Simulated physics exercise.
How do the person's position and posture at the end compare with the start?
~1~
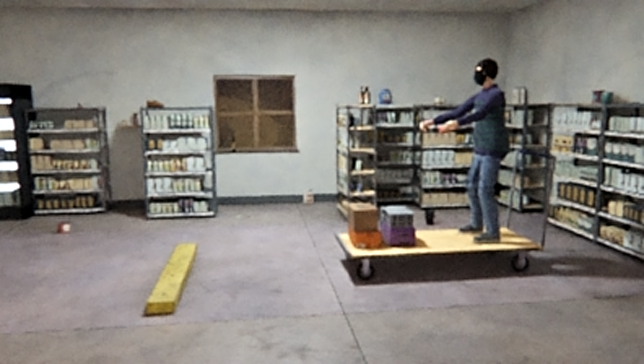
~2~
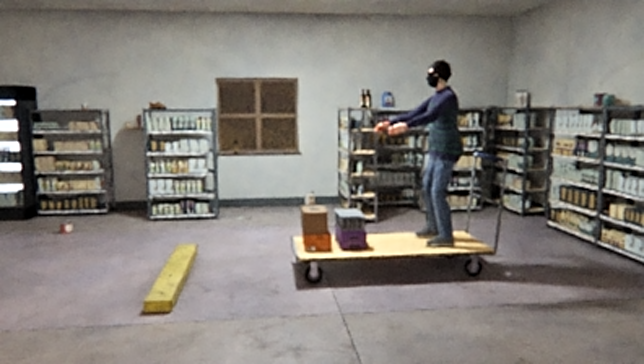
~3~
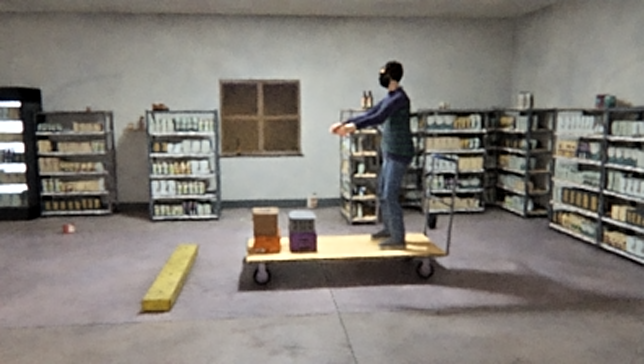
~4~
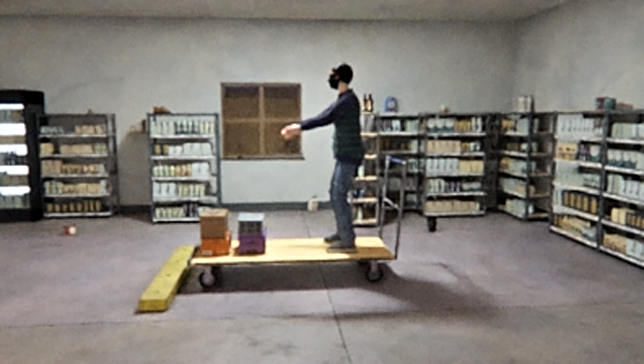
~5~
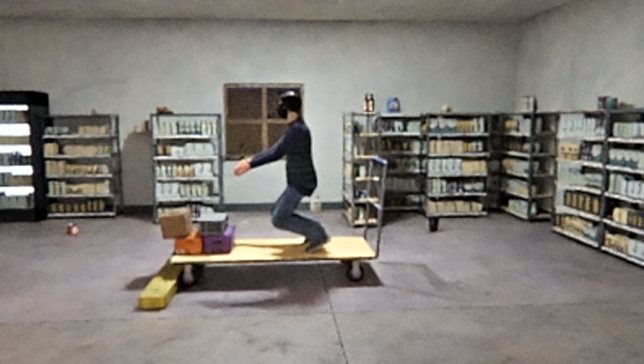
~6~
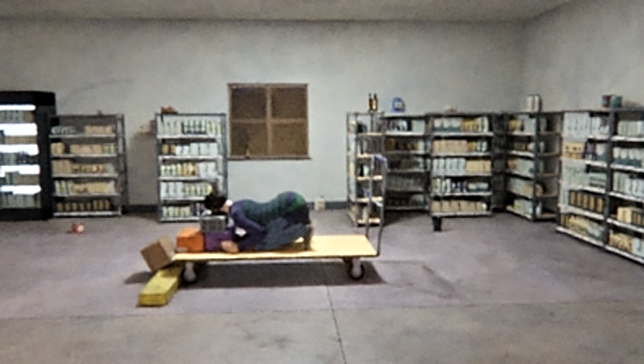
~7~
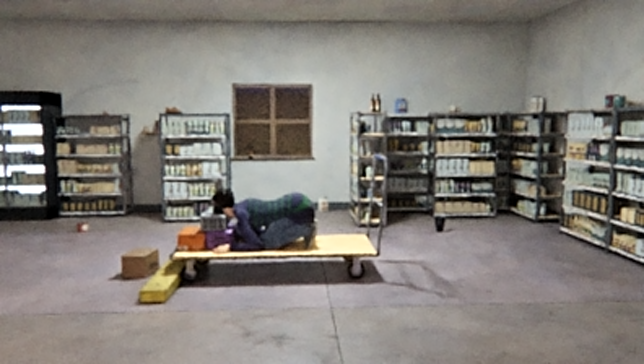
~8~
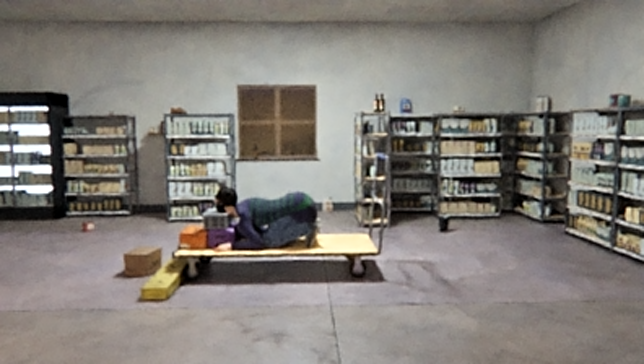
At the start the person stands upright on the cart at the right. By the end the person lies slumped face down on the cart deck, farther left and lower.
